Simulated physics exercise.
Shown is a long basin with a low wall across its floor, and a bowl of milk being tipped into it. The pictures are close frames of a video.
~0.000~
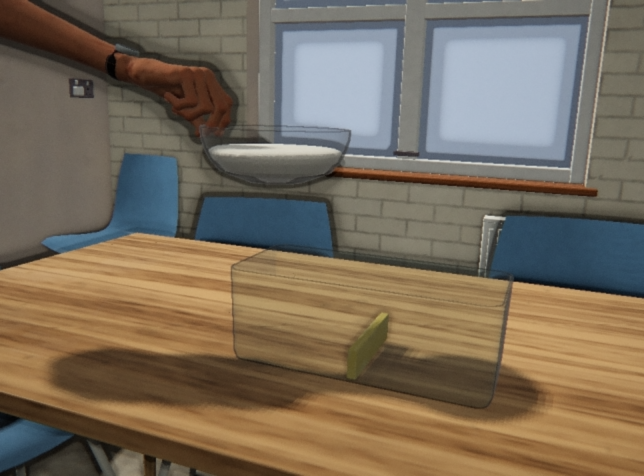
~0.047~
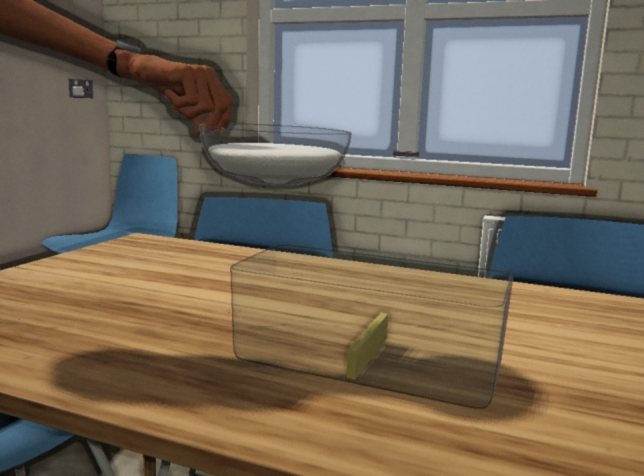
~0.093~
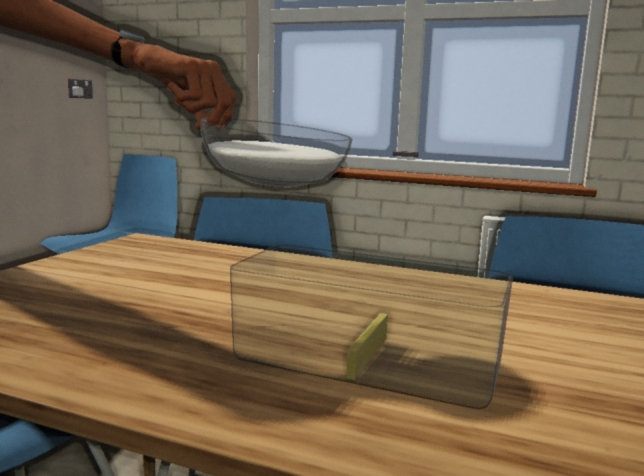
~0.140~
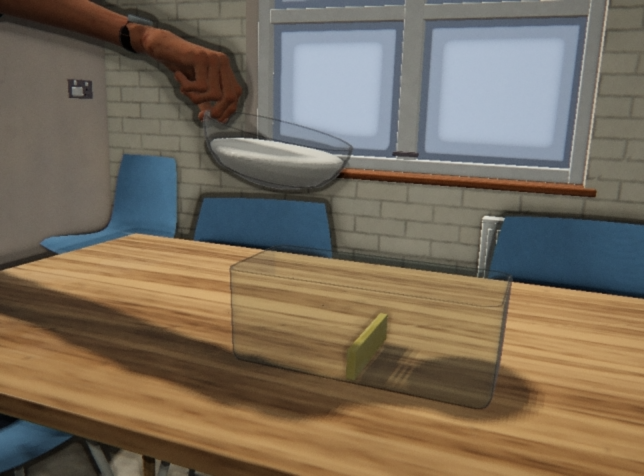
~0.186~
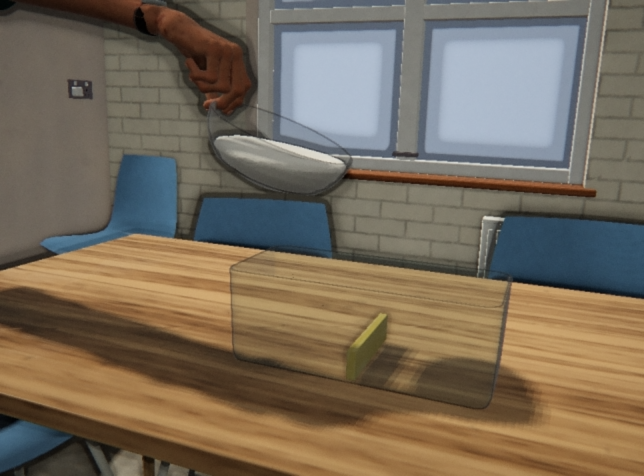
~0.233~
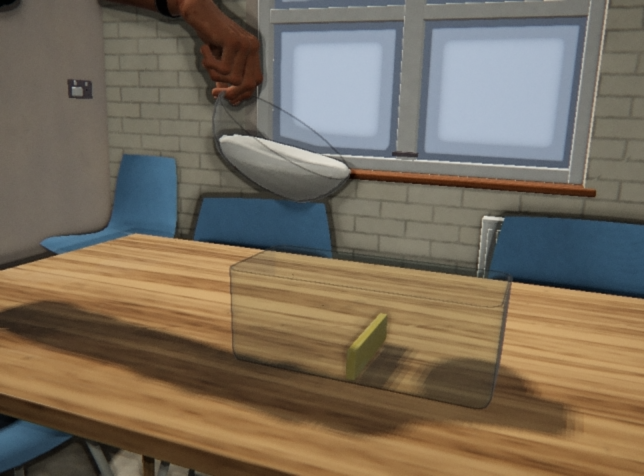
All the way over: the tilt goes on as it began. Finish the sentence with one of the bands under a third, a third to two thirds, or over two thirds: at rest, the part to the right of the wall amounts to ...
At rest, the part to the right of the wall amounts to a third to two thirds.
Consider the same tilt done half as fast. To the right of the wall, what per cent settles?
I'd estimate about 55 percent ends up there.
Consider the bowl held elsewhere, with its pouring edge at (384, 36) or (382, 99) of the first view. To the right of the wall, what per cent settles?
First try 65 %, second try 65 %.
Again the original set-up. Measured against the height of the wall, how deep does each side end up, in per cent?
Left near 40; right near 40.
After 0.50 s the tilt is 95° and 4 per cent is still to pour, 28 is left of the wall and 34 right of it.
After 0.69 s the tilt is 104° and 0 per cent is still to pour, 47 is left of the wall and 44 right of it.
After 0.89 s the tilt is 104° and 0 per cent is still to pour, 50 is left of the wall and 44 right of it.
After 1.11 s the tilt is 104° and 0 per cent is still to pour, 51 is left of the wall and 44 right of it.
In the end 51 per cent lies left of the wall, 44 right of it and 4 outside.
